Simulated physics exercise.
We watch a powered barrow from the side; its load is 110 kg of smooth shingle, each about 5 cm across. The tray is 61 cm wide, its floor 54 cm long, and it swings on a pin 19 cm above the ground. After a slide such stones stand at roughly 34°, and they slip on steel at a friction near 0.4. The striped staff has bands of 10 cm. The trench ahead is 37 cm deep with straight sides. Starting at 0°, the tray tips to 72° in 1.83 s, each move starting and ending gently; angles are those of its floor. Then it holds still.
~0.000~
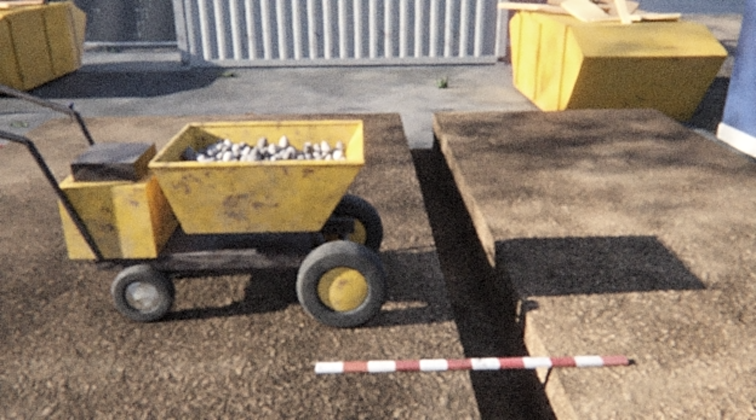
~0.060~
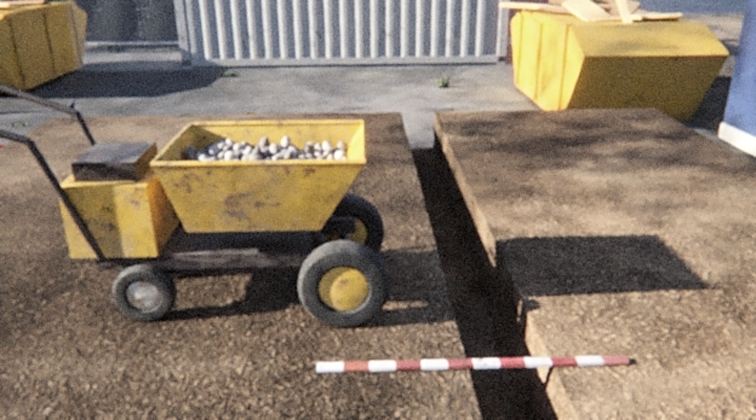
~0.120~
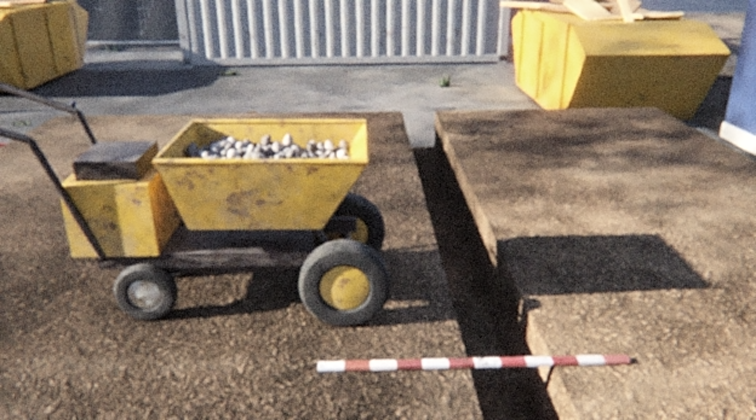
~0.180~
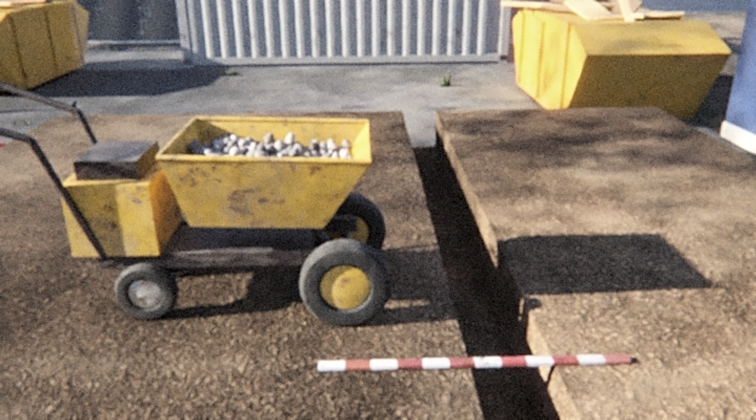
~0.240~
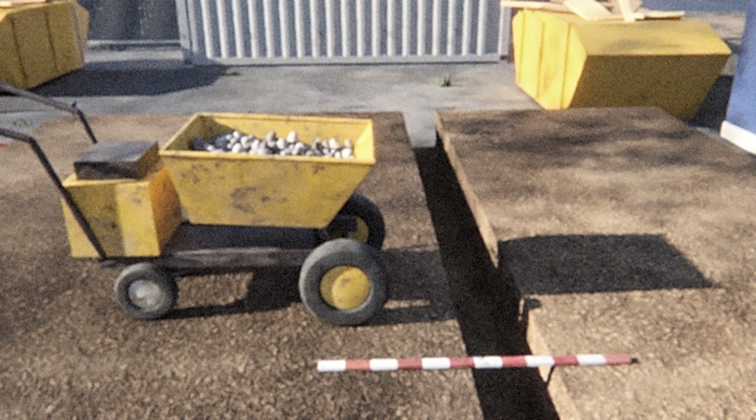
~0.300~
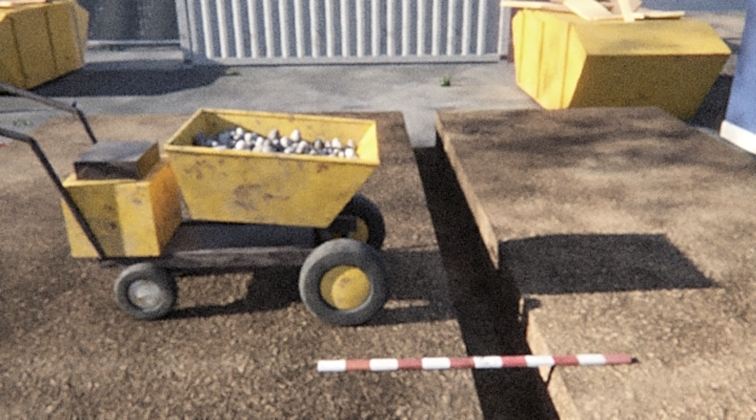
On a sunlit patch of brown ground beside a narrow trench, a yellow powered barrow stands loaded with smooth grey and white stones, a red-and-white striped staff lying in front. The tray sits level at first, then its left end slowly rises, tilting it slightly toward the trench while the wheels stay still.
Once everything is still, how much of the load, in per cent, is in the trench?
About 72 per cent.
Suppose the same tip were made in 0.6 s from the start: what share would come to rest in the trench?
It would be near 40 per cent.
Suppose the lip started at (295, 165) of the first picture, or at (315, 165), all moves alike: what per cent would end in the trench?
Near 85 per cent from the first place, 100 from the second.
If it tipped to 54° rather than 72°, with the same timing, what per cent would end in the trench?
In that case some 35 per cent.
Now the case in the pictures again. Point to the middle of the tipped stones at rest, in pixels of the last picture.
Their middle is at about (500, 337).
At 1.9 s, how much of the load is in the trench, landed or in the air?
About 35 per cent by then.
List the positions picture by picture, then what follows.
The tray is at 0°, its lip at (363, 162); the top of the load is at (239, 151), in the first picture.
Lip at (365, 162), floor tilted 0°, highest stones at (240, 150); the stones move at 0.1 m/s on average, in the second picture.
The tray is at 1°, its lip at (367, 161); the top of the load is at (243, 148); the stones move at 0.1 m/s on average, in the third picture.
Lip at (371, 161), floor tilted 2°, highest stones at (237, 146); the stones move at 0.2 m/s on average, in the fourth picture.
The tray is at 3°, its lip at (374, 162); the top of the load is at (231, 142); the stones move at 0.2 m/s on average, in the fifth picture.
Lip at (378, 163), floor tilted 5°, highest stones at (234, 139); the stones move at 0.3 m/s on average, in the sixth picture.
After 1.4 s the floor is at 61°; 100 % in the tray; the foremost stones are at (474, 210).
After 1.9 s the floor is at 72°; 45 % in the tray, 34 % in the trench, 20 % past the trench; the foremost stones are at (621, 294).
After 2.3 s the floor is at 72°; 23 % in the tray, 48 % in the trench, 29 % past the trench; the foremost stones are at (718, 300).
After 4.2 s the floor is at 72°; 0 % in the tray, 72 % in the trench, 28 % past the trench; the foremost stones are past the picture's edge.
